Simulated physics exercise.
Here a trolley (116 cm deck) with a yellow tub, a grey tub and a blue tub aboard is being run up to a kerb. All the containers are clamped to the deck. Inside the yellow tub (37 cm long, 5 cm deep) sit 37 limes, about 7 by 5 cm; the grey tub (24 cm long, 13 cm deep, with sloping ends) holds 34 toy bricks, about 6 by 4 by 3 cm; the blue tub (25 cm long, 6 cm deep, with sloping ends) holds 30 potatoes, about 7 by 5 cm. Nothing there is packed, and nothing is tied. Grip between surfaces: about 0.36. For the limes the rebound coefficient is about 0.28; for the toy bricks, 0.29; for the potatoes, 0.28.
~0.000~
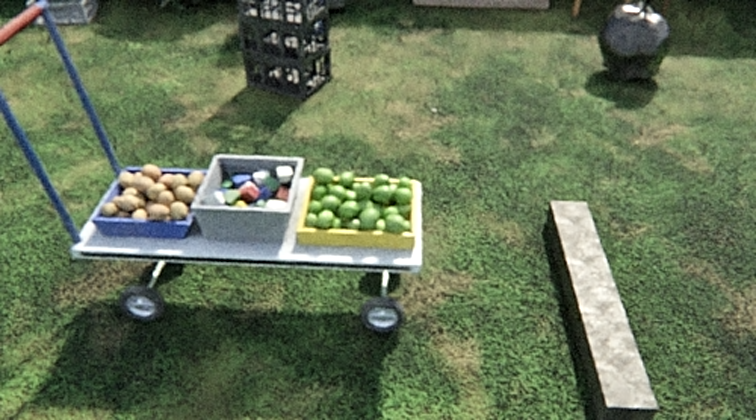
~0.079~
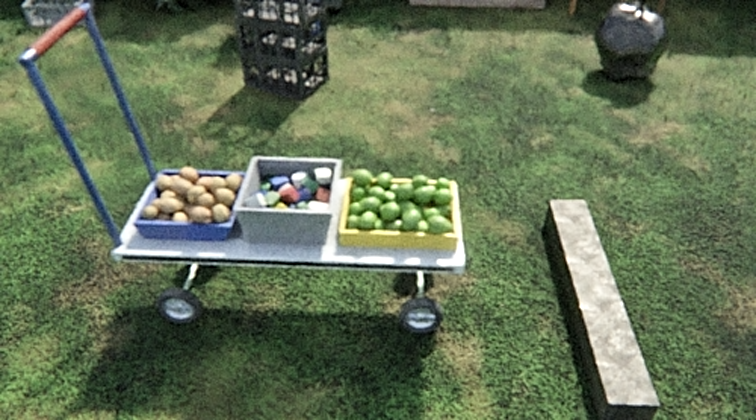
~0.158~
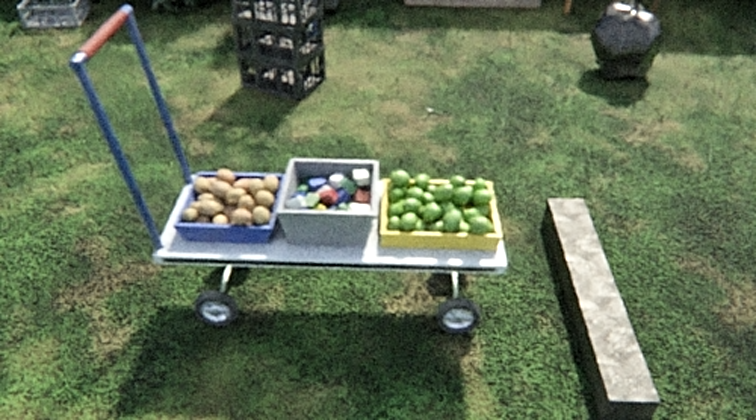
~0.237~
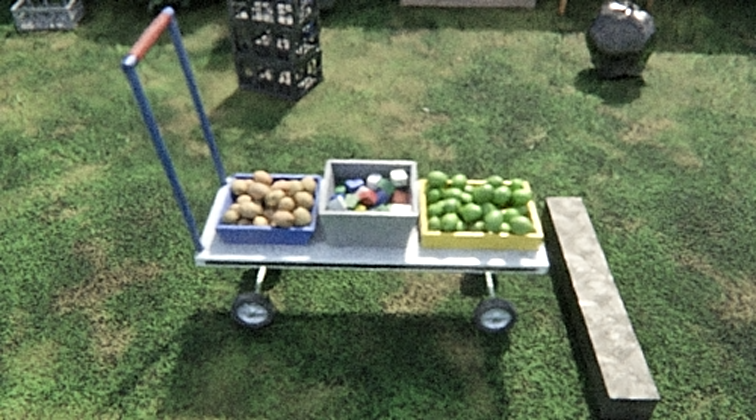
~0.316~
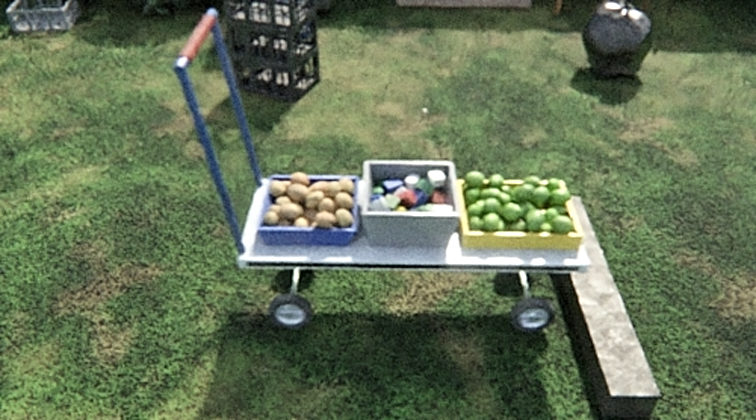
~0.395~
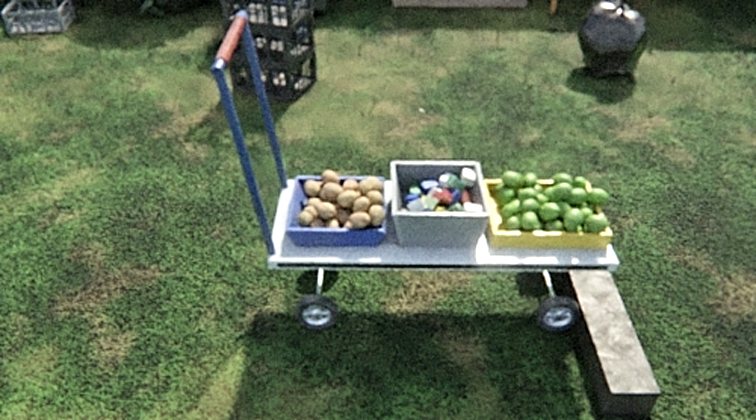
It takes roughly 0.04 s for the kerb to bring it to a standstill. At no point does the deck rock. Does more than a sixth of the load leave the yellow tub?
Kept in: Short of five sixths.
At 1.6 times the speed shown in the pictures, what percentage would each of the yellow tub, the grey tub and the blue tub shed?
Then the yellow tub sheds 40 per cent, the grey tub 20 per cent, and the blue tub 20 per cent.
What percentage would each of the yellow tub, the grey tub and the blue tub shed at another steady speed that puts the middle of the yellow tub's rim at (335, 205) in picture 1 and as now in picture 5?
Under that change it'd be yellow tub at 30, grey tub at 0 and blue tub at 10 percent.
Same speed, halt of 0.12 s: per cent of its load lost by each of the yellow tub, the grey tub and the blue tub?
Result - yellow tub: 20 percent, grey tub: 0 percent, blue tub: 0 percent.
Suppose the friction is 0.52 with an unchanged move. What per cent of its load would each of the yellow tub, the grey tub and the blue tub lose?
You'd see yellow tub shed 30 percent, grey tub shed 0 percent, and blue tub shed 0 percent.
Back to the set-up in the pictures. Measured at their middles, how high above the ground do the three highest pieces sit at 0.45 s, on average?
Height, averaged: Around 56 cm.
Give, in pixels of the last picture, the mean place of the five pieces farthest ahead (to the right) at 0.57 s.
Around pixel (641, 228).
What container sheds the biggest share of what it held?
Yellow tub.
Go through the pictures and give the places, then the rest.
In the first picture (we follow the rim corner now nearest the camera; the camera moves round a little), yellow tub at (413, 234); grey tub at (285, 210); 64 cm still to roll; nothing out yet.
In the second picture, yellow tub at (455, 235); grey tub at (329, 212); 50 cm still to roll.
In the third picture, yellow tub at (497, 236); grey tub at (372, 213); 37 cm still to roll.
In the fourth picture, yellow tub at (538, 235); grey tub at (414, 214); 23 cm still to roll.
In the fifth picture, yellow tub at (579, 235); grey tub at (457, 214); 10 cm still to roll.
In the sixth picture, yellow tub at (608, 234); grey tub at (487, 214); stopped; nothing out yet.
After 0.45 s, 2 of 37 out of the yellow tub, 0 of 34 out of the grey tub and 0 of 30 out of the blue tub.
After 0.57 s, 5 of 37 out of the yellow tub, 0 of 34 out of the grey tub and 1 of 30 out of the blue tub.
After 0.80 s, 10 of 37 out of the yellow tub, 0 of 34 out of the grey tub and 2 of 30 out of the blue tub.
Outcome (at 1.31 s), 10 of 37 out of the yellow tub, 0 of 34 out of the grey tub and 2 of 30 out of the blue tub. Asked share, 10 of 37, 27 per cent.
